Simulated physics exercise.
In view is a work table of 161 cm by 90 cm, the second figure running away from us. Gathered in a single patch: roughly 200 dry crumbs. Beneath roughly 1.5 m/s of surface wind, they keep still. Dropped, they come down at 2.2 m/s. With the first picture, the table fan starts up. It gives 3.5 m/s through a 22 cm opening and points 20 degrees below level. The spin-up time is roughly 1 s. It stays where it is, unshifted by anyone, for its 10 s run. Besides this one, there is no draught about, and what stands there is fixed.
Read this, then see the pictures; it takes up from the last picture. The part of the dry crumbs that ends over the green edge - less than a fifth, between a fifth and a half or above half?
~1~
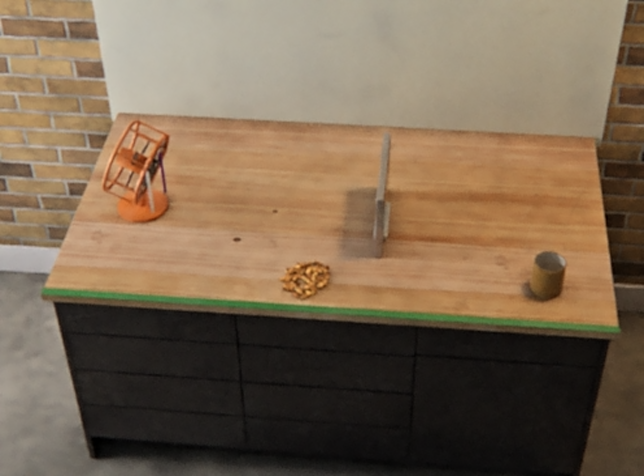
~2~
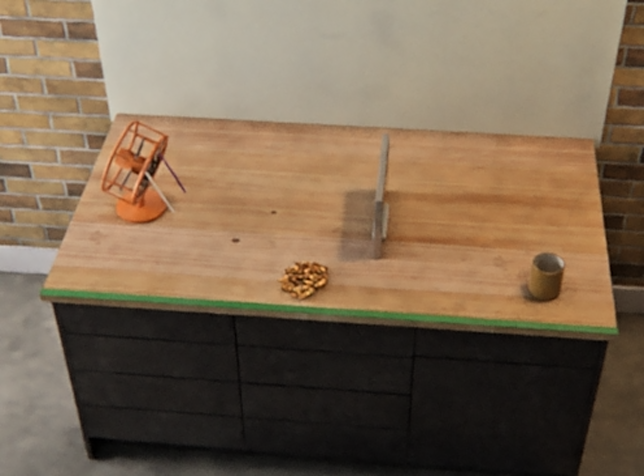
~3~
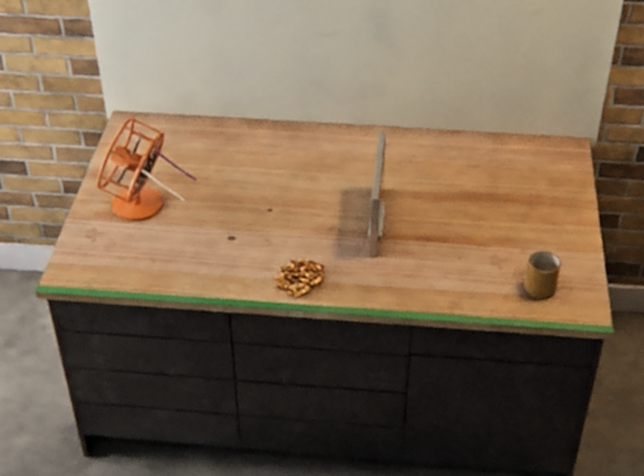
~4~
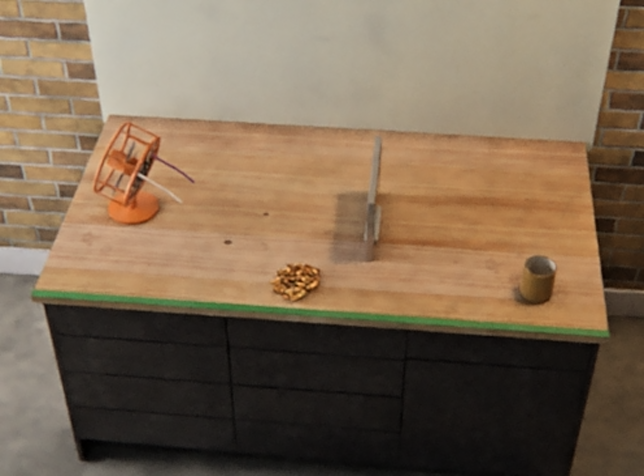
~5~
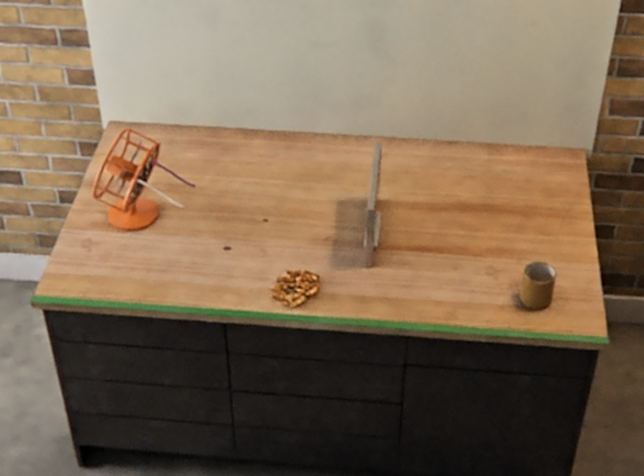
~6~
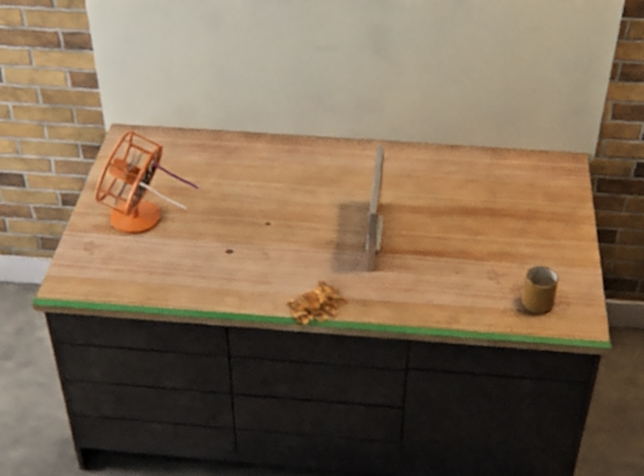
Over one half.
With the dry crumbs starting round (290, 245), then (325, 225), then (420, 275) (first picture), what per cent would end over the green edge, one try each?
Taking the three spots in order, you'd get around 100 percent, 40 percent and 15 percent.
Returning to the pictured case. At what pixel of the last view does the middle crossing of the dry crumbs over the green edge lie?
(352, 329).
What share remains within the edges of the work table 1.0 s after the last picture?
Around 0 %.
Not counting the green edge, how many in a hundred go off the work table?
Estimate: Near 0 %.
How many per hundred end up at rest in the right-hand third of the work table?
I'd estimate around 0 per cent.
Then, 1.0 s after the last picture, 0 % are on the move or not yet settled, 100 % are over the green edge.
Then, 2.2 s after the last picture, 0 % are on the move or not yet settled, 100 % are over the green edge.
Then, 4.6 s after the last picture, 0 % are on the move or not yet settled, 100 % are over the green edge.
Then, 9.1 s after the last picture, at the end, 100 % are over the green edge.
